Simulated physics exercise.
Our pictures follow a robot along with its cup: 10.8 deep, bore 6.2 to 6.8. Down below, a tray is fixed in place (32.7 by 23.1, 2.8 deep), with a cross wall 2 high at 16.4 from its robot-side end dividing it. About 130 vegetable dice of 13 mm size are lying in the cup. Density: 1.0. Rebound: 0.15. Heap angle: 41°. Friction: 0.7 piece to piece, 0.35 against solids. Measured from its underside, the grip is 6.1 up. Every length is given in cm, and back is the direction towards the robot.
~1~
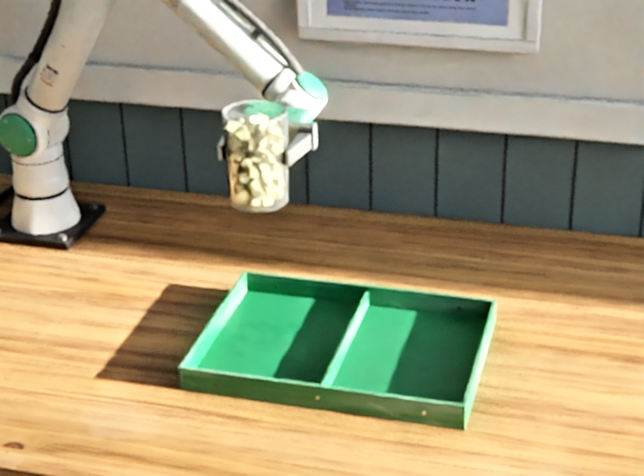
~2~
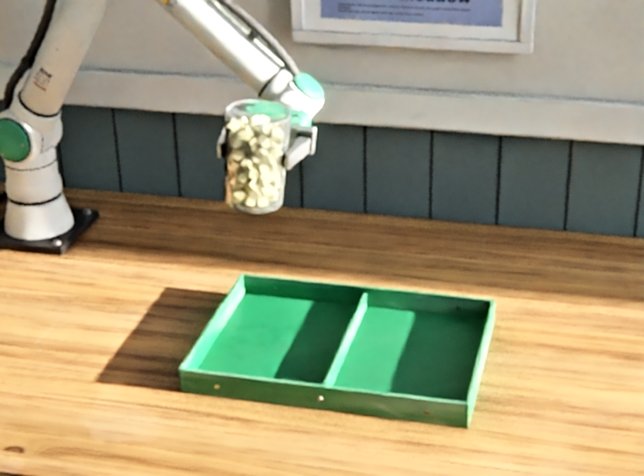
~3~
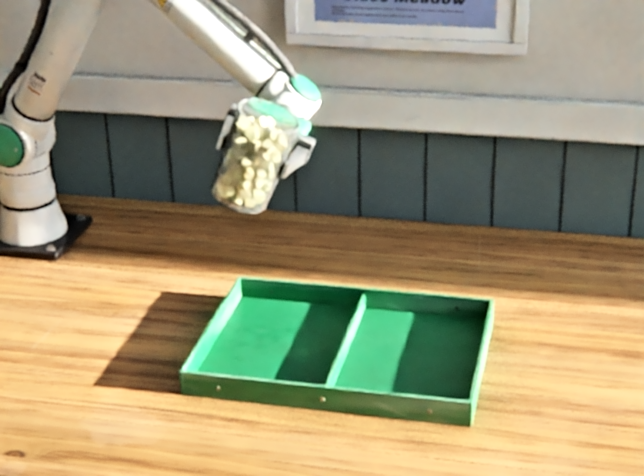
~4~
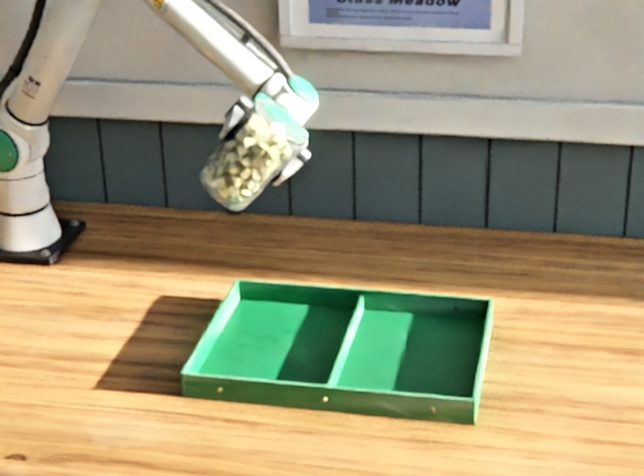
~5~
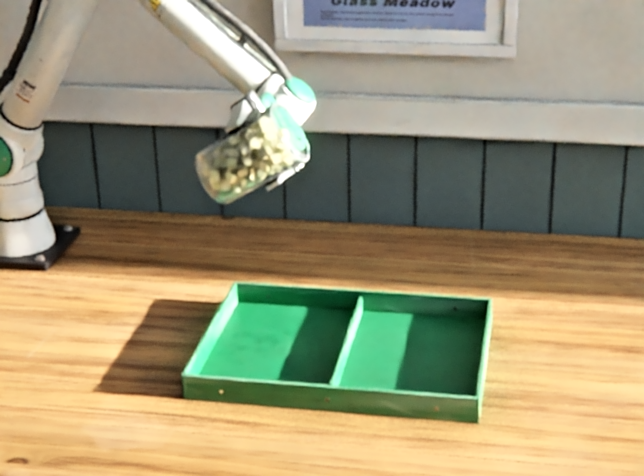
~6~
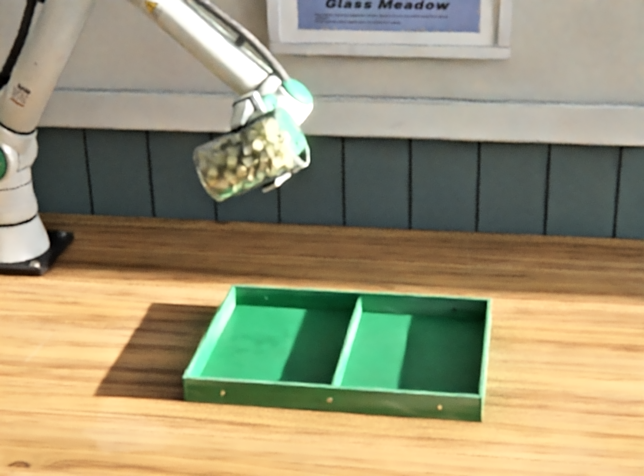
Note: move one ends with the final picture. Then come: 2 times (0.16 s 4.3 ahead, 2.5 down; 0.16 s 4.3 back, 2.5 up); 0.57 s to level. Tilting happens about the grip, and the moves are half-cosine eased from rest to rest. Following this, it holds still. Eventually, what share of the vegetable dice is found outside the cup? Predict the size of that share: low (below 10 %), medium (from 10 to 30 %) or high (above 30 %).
Predicted share: Low.
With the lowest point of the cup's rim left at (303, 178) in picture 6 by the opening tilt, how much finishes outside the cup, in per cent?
Estimate: About 10 per cent.
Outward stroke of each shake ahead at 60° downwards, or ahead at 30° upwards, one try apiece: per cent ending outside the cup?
It comes to around 0 per cent on the first try and around 15 per cent on the second.
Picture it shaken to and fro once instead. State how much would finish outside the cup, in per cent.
0 %.
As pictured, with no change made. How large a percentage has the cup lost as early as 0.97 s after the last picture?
I'd put it at some 0 percent up to then.
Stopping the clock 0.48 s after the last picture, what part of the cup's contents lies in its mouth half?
About 45 percent.
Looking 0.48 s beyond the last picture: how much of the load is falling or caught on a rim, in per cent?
About 0 per cent.
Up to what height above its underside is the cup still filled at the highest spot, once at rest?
Height at rest: Approx. 11.0 cm.
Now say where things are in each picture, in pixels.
The first picture shows cup middle at (257, 158), level; upper third of the load around (256, 138), from x 230 to 280, top at y 120; 129 in the cup.
The second picture shows cup middle at (256, 158), tilted 6° forward; upper third of the load around (256, 138), from x 230 to 280, top at y 120.
The third picture shows cup middle at (253, 158), tilted 22° forward; upper third of the load around (255, 140), from x 220 to 280, top at y 120.
The fourth picture shows cup middle at (251, 157), tilted 41° forward; upper third of the load around (259, 141), from x 210 to 285, top at y 120.
The fifth picture shows cup middle at (250, 156), tilted 57° forward; upper third of the load around (259, 141), from x 205 to 285, top at y 120.
The sixth picture shows cup middle at (250, 156), tilted 63° forward; upper third of the load around (259, 142), from x 205 to 285, top at y 125; 129 in the cup.
Then, 0.48 s after the last picture, tilted 63° forward, highest piece 26 above the table; 126 in the cup, 2 in the robot-side part, 1 in the far-side part.
Then, 0.97 s after the last picture, tilted 24° forward, highest piece 29 above the table; 126 in the cup, 2 in the robot-side part, 1 in the far-side part.
Then, 1.41 s after the last picture, level, highest piece 31 above the table; 126 in the cup, 2 in the robot-side part, 1 in the far-side part.
Then, 2.46 s after the last picture, level, highest piece 31 above the table; 126 in the cup, 2 in the robot-side part, 1 in the far-side part.
Final count, 126 in the cup, 2 in the robot-side part, 1 in the far-side part. That is 2 % outside the cup.
